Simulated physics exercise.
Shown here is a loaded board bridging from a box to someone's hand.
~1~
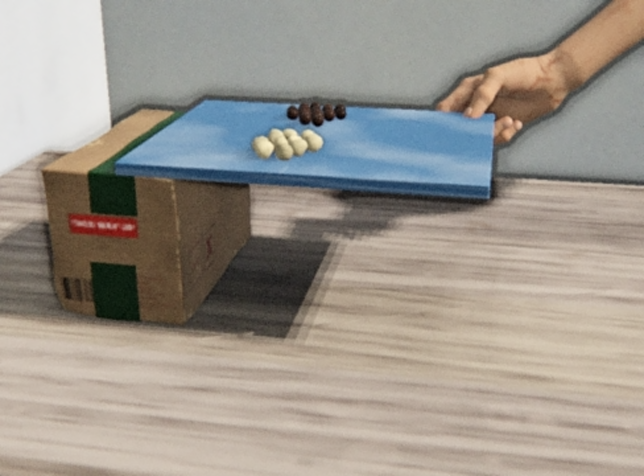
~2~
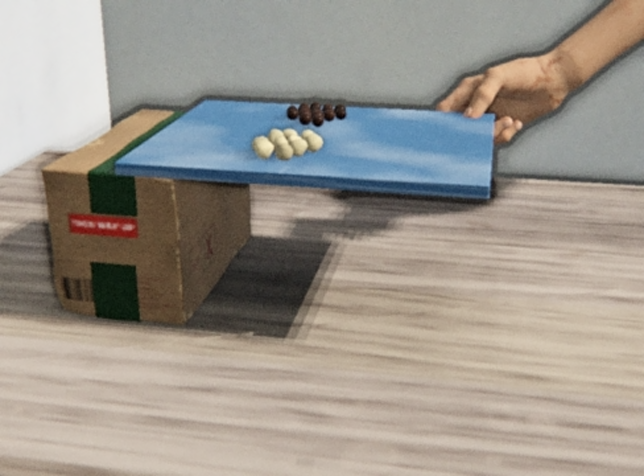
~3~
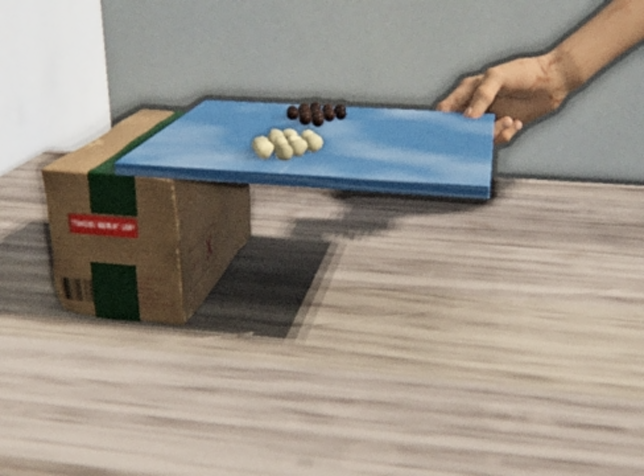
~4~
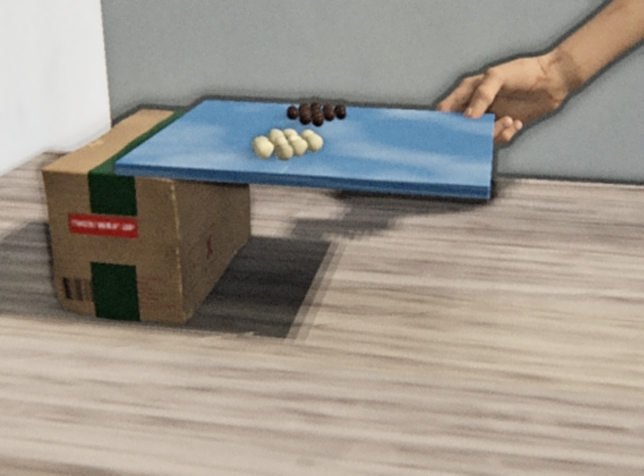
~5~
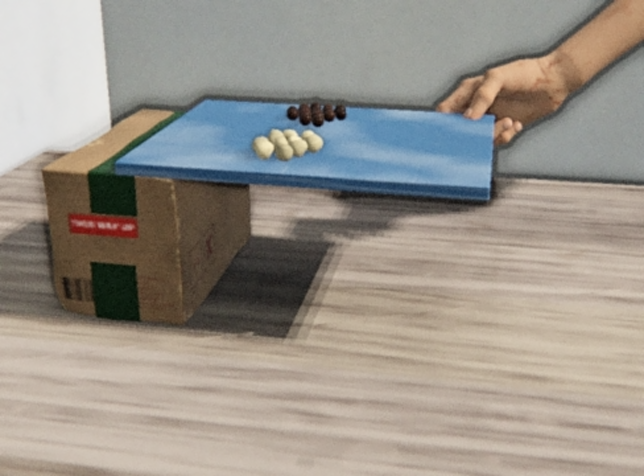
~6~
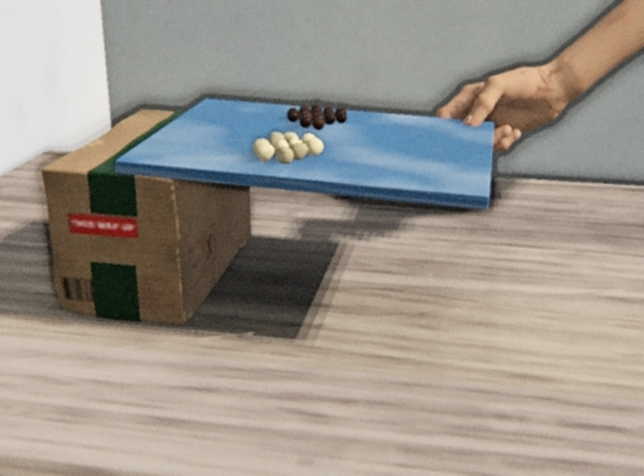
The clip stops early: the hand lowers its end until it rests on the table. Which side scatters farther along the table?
The farther one goes farther.
Then, 0.40 s later than the last frame, board sloping at 11°; near batch every one still on the board; far batch every one still on the board.
Then, 0.92 s later than the last frame, board sloping at 23°; near batch every one still on the board; far batch mostly up to a board's length out.
Then, 1.47 s later than the last frame, board resting at 33°; near batch mostly less than half a board's length out; far batch mostly one to two board lengths out.
When it is over, board resting at 33°; near batch mostly less than half a board's length out; far batch mostly more than two board lengths out, roughly half gone off the table; the far batch has gone farther.
